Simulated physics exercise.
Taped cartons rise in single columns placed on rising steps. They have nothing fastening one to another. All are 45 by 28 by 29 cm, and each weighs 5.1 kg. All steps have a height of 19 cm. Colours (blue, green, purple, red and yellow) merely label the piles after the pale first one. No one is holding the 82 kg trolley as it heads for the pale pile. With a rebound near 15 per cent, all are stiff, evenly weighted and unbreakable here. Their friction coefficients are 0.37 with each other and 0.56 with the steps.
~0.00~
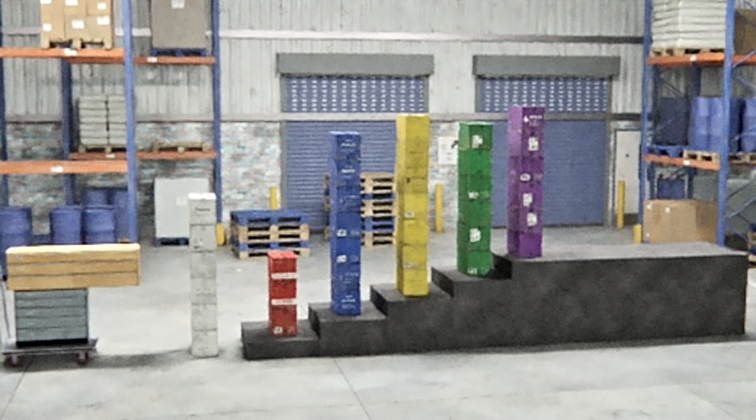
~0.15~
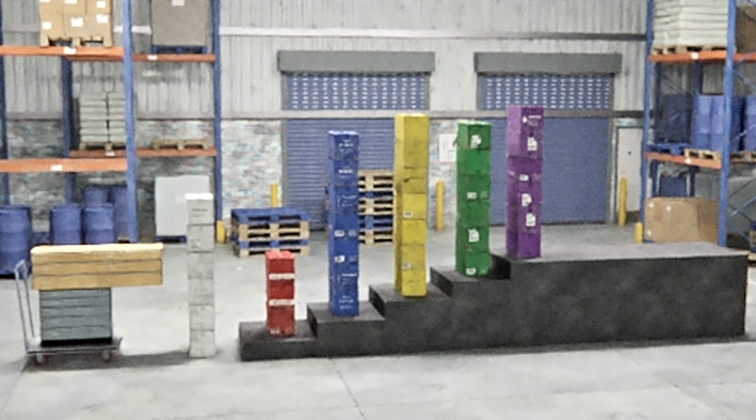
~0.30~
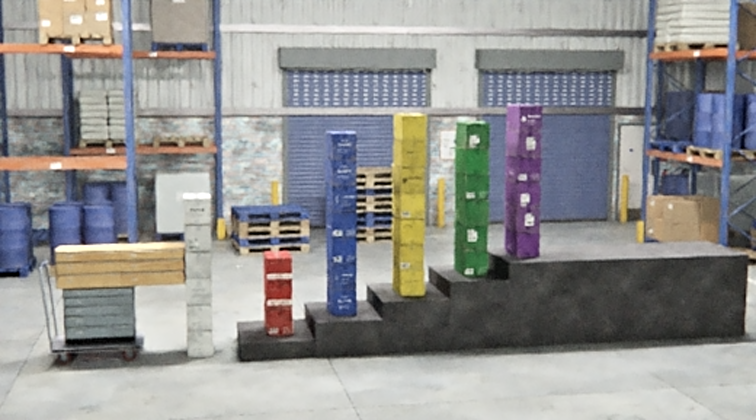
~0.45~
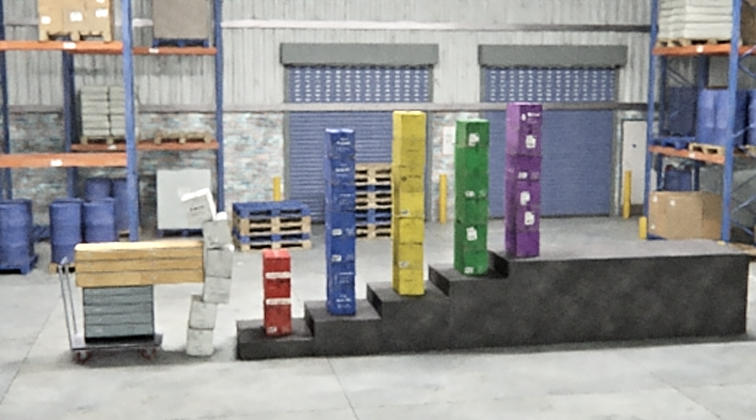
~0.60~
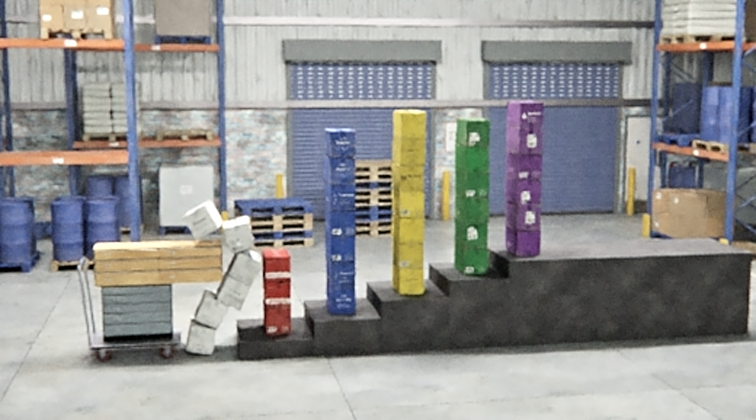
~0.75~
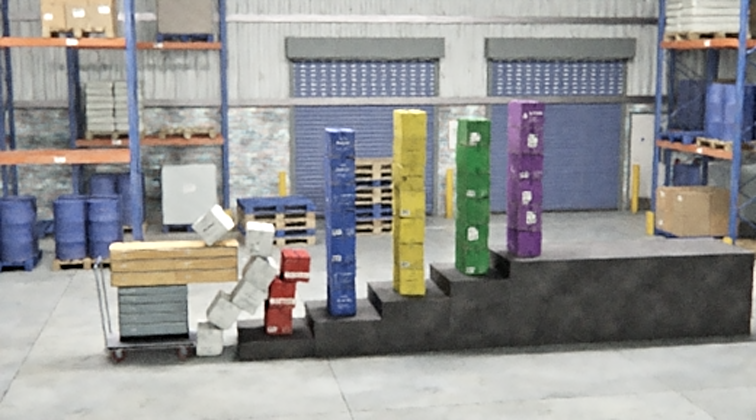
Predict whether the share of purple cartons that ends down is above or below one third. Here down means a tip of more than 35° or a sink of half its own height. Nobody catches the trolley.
The share ends above one third.
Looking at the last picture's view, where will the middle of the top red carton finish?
Around (331, 278).
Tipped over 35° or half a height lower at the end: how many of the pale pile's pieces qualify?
That happens to 5 of them.
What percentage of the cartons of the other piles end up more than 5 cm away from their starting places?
I make it 95 per cent.
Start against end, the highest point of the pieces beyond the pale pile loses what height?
Around 60 centimetres.
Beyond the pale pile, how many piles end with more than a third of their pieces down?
In total, 5.
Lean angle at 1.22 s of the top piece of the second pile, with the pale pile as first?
20°.
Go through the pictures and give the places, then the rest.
In the first frame (we follow the side turned to the camera; the camera moves round a little), load (132, 260) 53 cm short; top purple carton (533, 119); top yellow carton (418, 128); no other piece has moved.
In the second frame, load (156, 260) 26 cm short; top purple carton (532, 119).
In the third frame, load (180, 259) just touching; top purple carton (531, 118).
In the fourth frame, load (198, 257) 22 cm in, top of the pale pile leaning 16°; top purple carton (531, 117); no other piece has moved.
In the fifth frame, load (217, 256) 42 cm in, top of the pale pile leaning 29°; top purple carton (532, 116); no other piece has moved.
In the sixth frame, load (232, 256) 58 cm in, top of the pale pile leaning 40°; top purple carton (533, 115); top red carton (298, 270) tipped 5°; 2 stirred so far.
Around 1.22 s, 5 of the pale pile down; none of the 6 purple cartons down (2 of 29 in all colours); top purple carton unmoved; top red carton tipped 23°.
Around 2.68 s, 5 of the pale pile down; none of the 6 purple cartons down (6 of 29 in all colours); top purple carton unmoved; top red carton tipped 38°, 15 cm lower.
Around 3.28 s, 5 of the pale pile down; none of the 6 purple cartons down (16 of 29 in all colours); top purple carton tipped 16°; top yellow carton tipped 57°, 36 cm lower.
Around 3.94 s, 5 of the pale pile down; 6 of the 6 purple cartons down (25 of 29 in all colours); top purple carton on its side; top red carton tipped 38°, 16 cm lower.
Finally (5.1 s), 5 of the pale pile down; 6 of the 6 purple cartons down (25 of 29 in all colours); top purple carton on its side; top green carton on its side. That is 100 per cent. Seen by the last camera, middles, top purple carton near (727, 233), top green carton near (665, 236).
